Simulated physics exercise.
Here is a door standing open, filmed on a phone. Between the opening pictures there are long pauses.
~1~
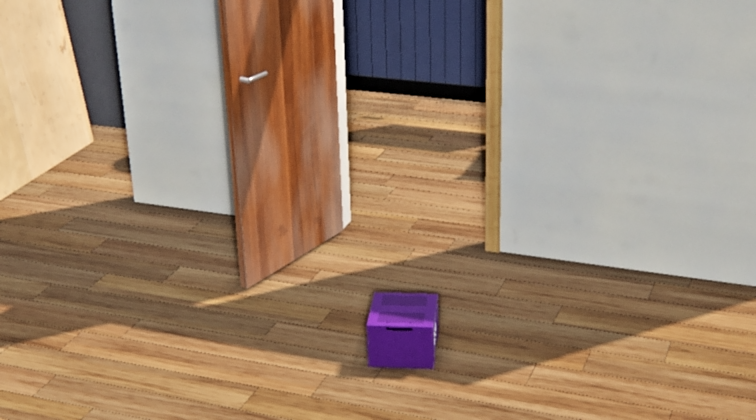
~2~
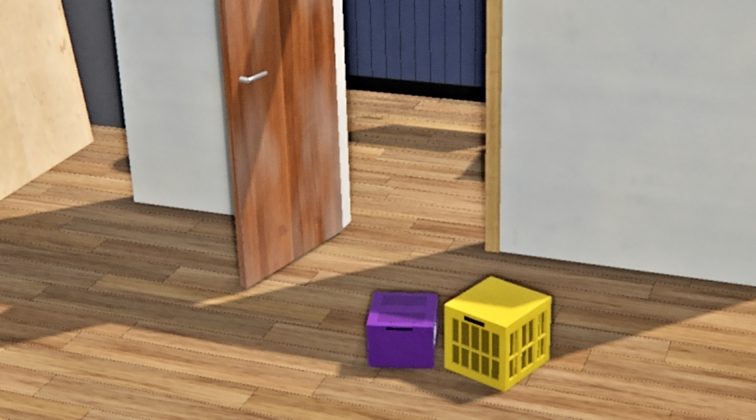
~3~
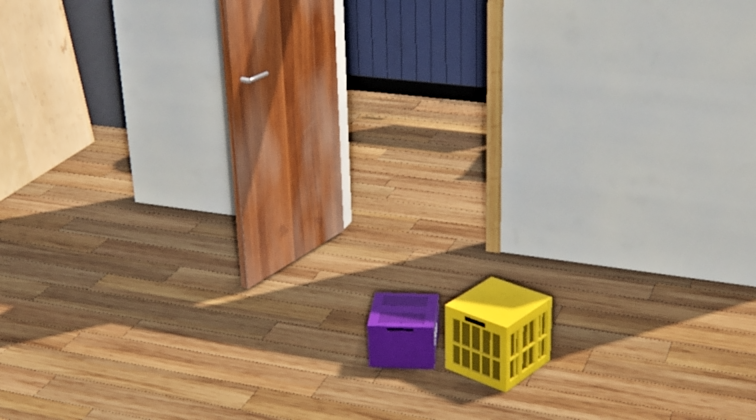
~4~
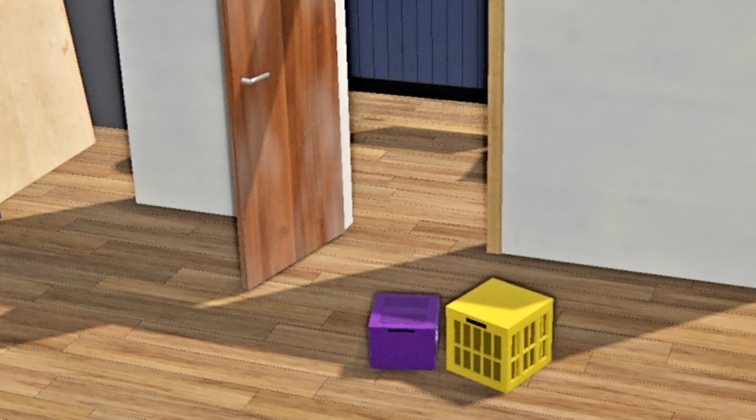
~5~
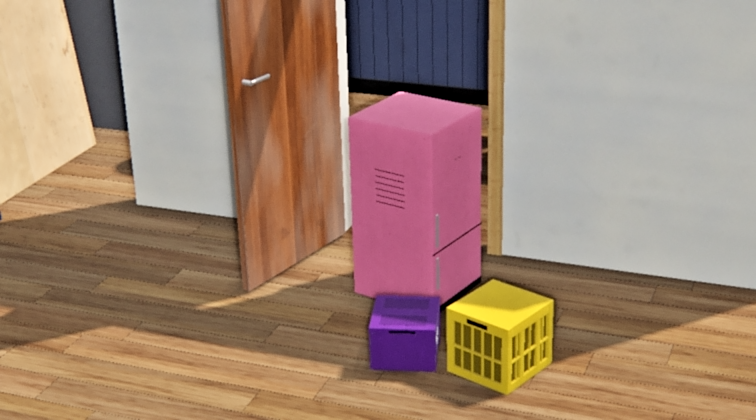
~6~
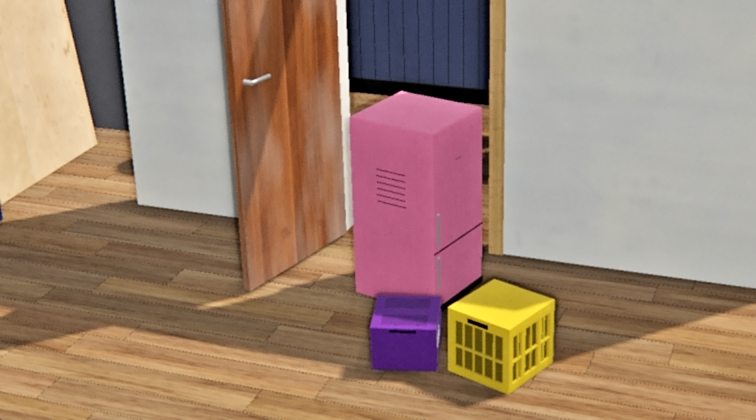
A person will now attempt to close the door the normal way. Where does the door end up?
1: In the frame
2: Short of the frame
2.
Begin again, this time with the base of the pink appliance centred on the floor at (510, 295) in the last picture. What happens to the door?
Next, the door completes its arc.
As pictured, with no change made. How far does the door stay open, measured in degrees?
The door ends up some 65° open.
Then, 0.40 s after the last picture, open by 97°.
Then, 0.70 s after the last picture, open by 84°.
Then, 0.90 s after the last picture, open by 74°.
Then, 1.10 s after the last picture, open by 65°.
At rest, open by 65°; all 3 in place. Seen from the same camera at the end, pink appliance near (418, 202).
